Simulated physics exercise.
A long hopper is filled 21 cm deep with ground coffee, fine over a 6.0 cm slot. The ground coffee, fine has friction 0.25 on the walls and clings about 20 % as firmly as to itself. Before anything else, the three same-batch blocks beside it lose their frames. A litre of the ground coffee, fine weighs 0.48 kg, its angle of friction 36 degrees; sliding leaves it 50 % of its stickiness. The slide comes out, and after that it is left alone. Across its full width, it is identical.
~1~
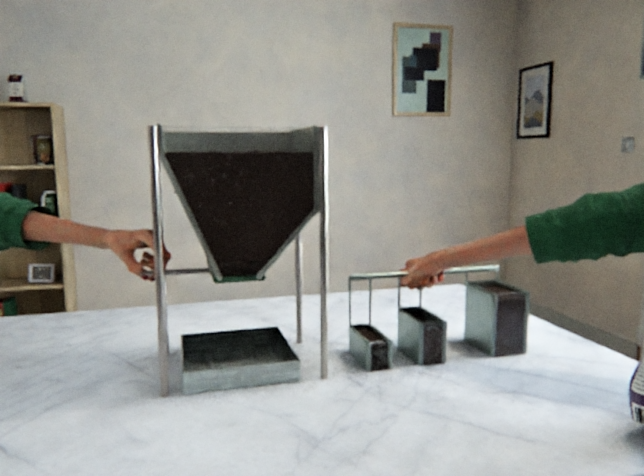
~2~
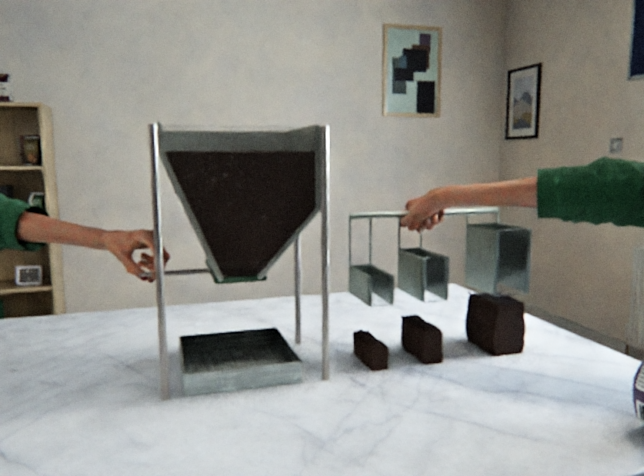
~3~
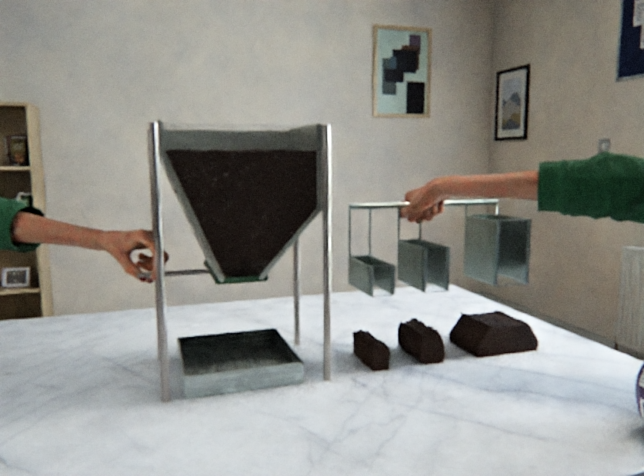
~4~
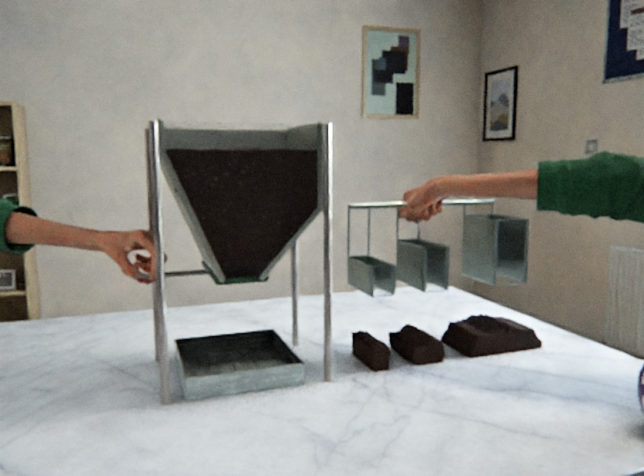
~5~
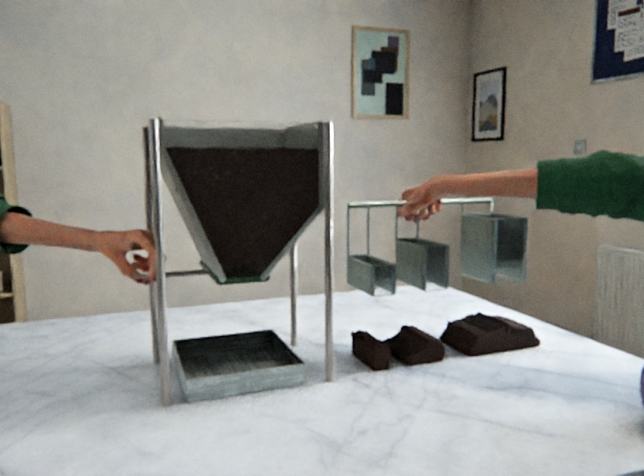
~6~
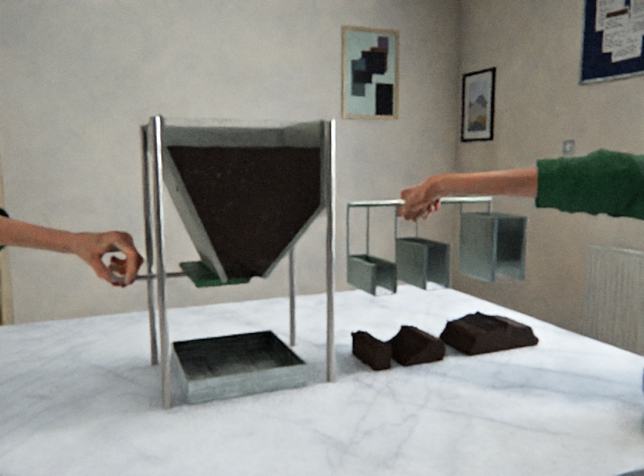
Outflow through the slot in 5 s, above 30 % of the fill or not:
Above.
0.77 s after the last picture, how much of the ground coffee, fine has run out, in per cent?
That comes to about 55 per cent.
Then, 0.35 s after the last picture, 12 % has run out.
Then, 0.77 s after the last picture, 54 % has run out.
Then, 1.18 s after the last picture, 93 % has run out.
Then, 1.60 s after the last picture, 100 % has run out.
Then, 4.90 s after the last picture, at the end, 100 % has run out.
